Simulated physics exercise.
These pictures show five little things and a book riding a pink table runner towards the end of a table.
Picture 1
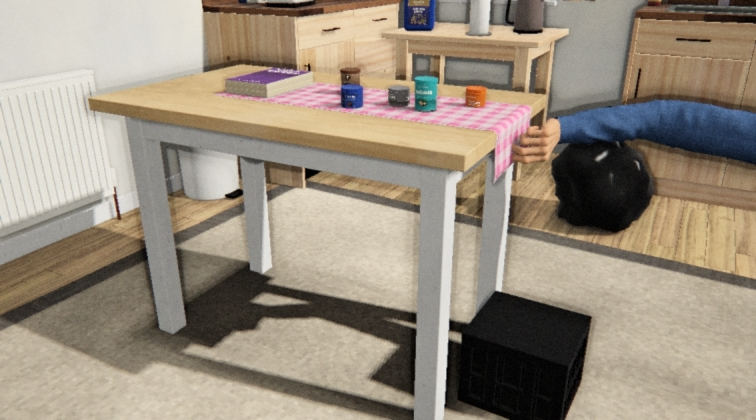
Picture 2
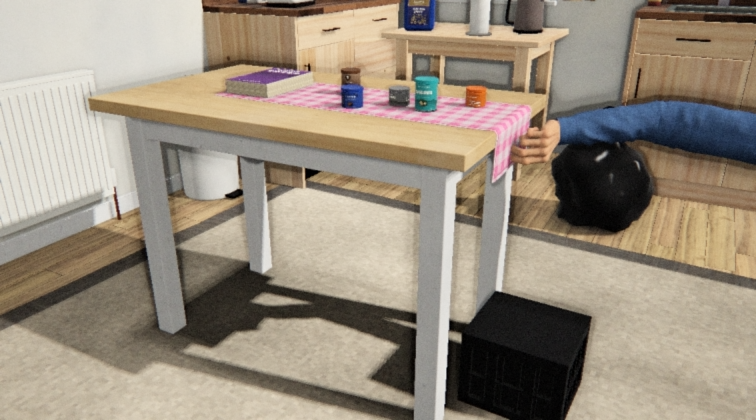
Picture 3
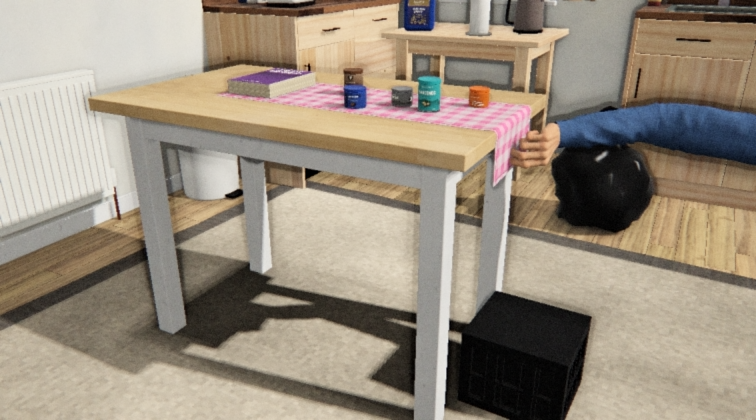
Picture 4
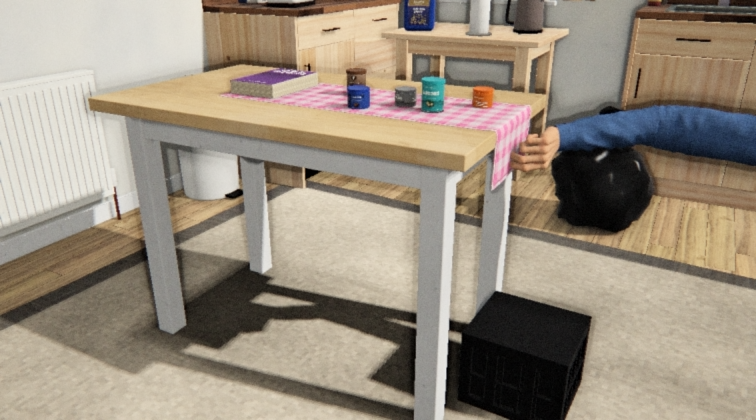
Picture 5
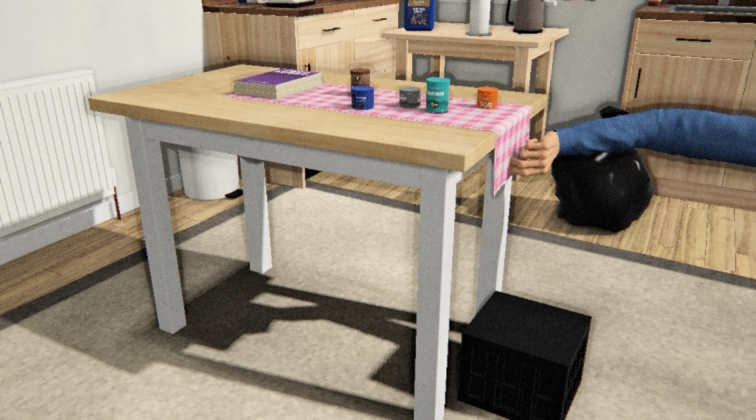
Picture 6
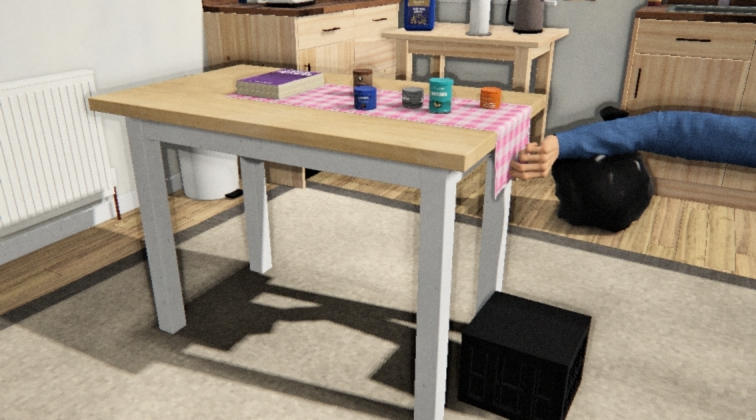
In a kitchen, a hand at the right end of a wooden table grips a pink checked runner holding a book and five small containers. The hand draws the cloth slowly down over the edge, and the book and containers shift slightly right with it, all still upright on the tabletop.
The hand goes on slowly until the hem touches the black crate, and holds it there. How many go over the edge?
Over the edge go four.
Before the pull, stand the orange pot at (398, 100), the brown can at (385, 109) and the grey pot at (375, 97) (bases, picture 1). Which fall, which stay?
The orange pot comes down; the brown can goes over; the grey pot is carried off.
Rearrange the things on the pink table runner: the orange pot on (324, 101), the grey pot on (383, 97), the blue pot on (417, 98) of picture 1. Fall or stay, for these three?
The orange pot stays on; the grey pot is carried off; the blue pot goes over.
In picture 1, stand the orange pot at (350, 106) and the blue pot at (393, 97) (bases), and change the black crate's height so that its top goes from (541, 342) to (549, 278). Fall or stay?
The orange pot survives, the blue pot keeps its place on top.
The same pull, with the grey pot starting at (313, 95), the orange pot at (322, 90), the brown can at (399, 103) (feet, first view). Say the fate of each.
The grey pot remains up, the orange pot keeps its place on top, the brown can goes over.
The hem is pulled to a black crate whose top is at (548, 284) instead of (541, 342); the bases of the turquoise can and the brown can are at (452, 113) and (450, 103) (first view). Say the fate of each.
The turquoise can tumbles off, the brown can is carried off.
Soon after, hem near (507, 232); orange pot gone.
After that, hem near (505, 277); orange pot, turquoise can and grey pot gone.
In the end, hem on the crate; orange pot, turquoise can, grey pot and blue pot gone. The table loses four.
